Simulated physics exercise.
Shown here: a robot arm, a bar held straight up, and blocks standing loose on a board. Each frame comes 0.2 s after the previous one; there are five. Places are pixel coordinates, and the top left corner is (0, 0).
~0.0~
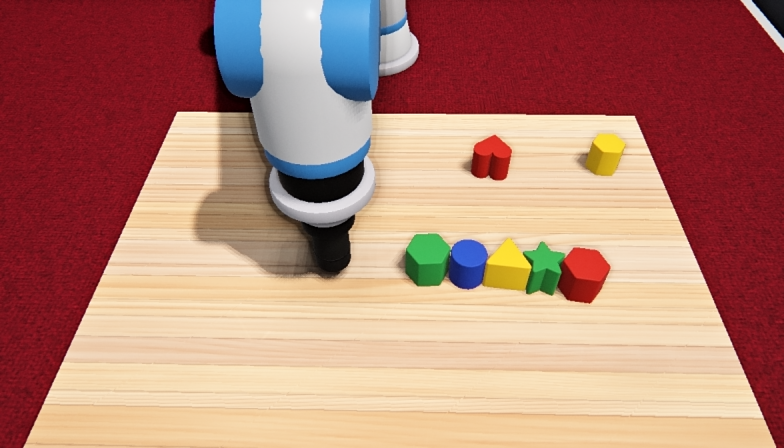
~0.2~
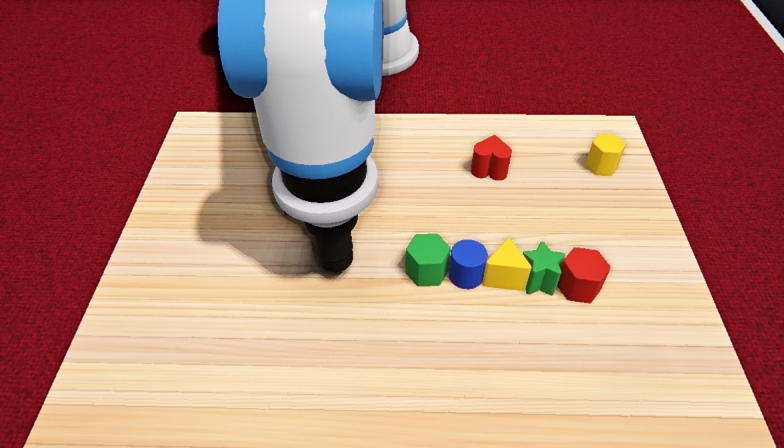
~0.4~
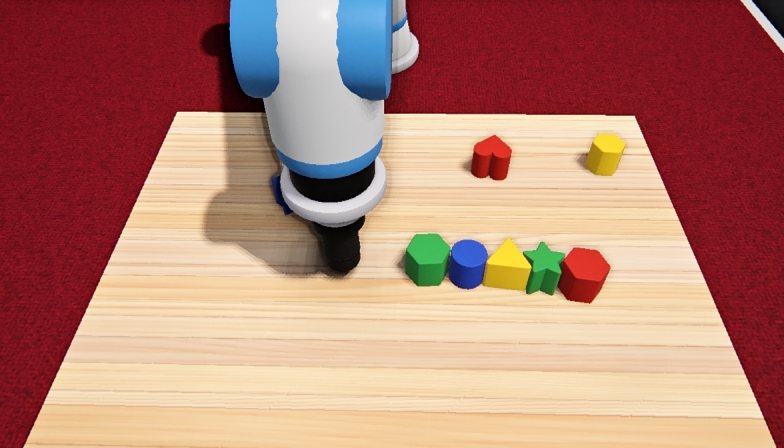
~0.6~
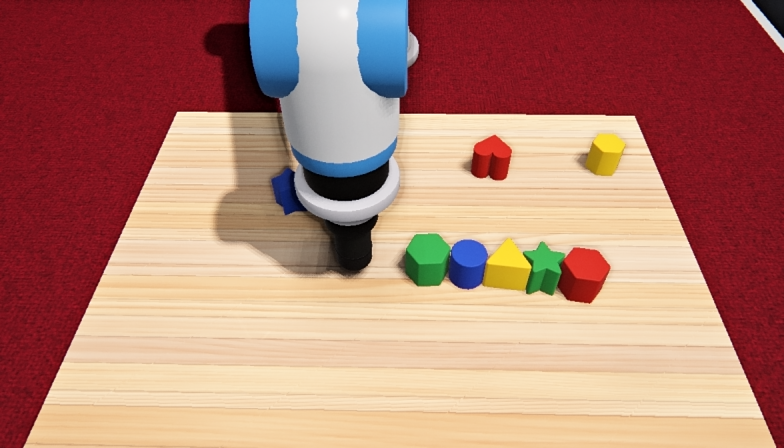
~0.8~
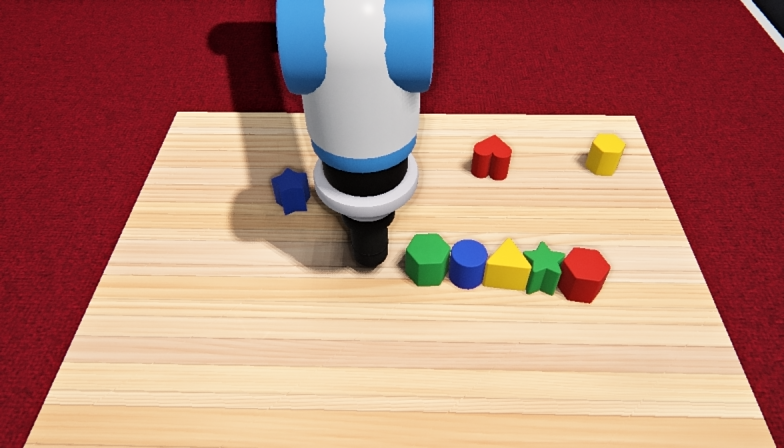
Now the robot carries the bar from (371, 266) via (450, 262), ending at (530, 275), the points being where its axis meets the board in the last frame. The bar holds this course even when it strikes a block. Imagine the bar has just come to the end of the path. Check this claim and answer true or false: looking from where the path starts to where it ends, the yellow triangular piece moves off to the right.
It is true.
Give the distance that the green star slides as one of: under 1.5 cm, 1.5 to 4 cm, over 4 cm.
Offset: Above 4 cm.
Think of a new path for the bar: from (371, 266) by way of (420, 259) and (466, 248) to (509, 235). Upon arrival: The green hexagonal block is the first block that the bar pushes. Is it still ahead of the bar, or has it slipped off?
The bar no longer has it in front.
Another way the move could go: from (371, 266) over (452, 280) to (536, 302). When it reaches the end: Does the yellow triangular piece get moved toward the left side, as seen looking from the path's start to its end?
No
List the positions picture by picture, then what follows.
The first picture shows tip of the bar at (334, 259), middles of tops, green hexagonal block at (428, 248), blue disc at (469, 252), yellow triangular piece at (509, 255), green star at (545, 258).
The second picture shows bar at (336, 259), nothing pushed.
The third picture shows bar at (343, 259), nothing pushed.
The fourth picture shows bar at (355, 258), nothing pushed.
The fifth picture shows bar at (371, 254), green hexagonal block at (428, 248), blue disc at (469, 252), yellow triangular piece at (509, 255), green star at (545, 258).
What follows on the original path. One third of the way, bar at (425, 250); green hexagonal block at (464, 240), turned 25° anticlockwise; blue disc at (502, 254); yellow triangular piece at (531, 271); green star at (558, 259), turned 15° anticlockwise.
Two thirds of the way, bar at (480, 254); green hexagonal block at (511, 227), turned 55° anticlockwise; blue disc at (529, 257); yellow triangular piece at (543, 287), turned 15° clockwise; green star at (569, 265), turned 25° anticlockwise.
At the end, bar at (534, 263); green hexagonal block at (538, 223), turned 115° anticlockwise; blue disc at (568, 272); yellow triangular piece at (550, 296), turned 65° clockwise; green star at (604, 285), turned 30° anticlockwise.
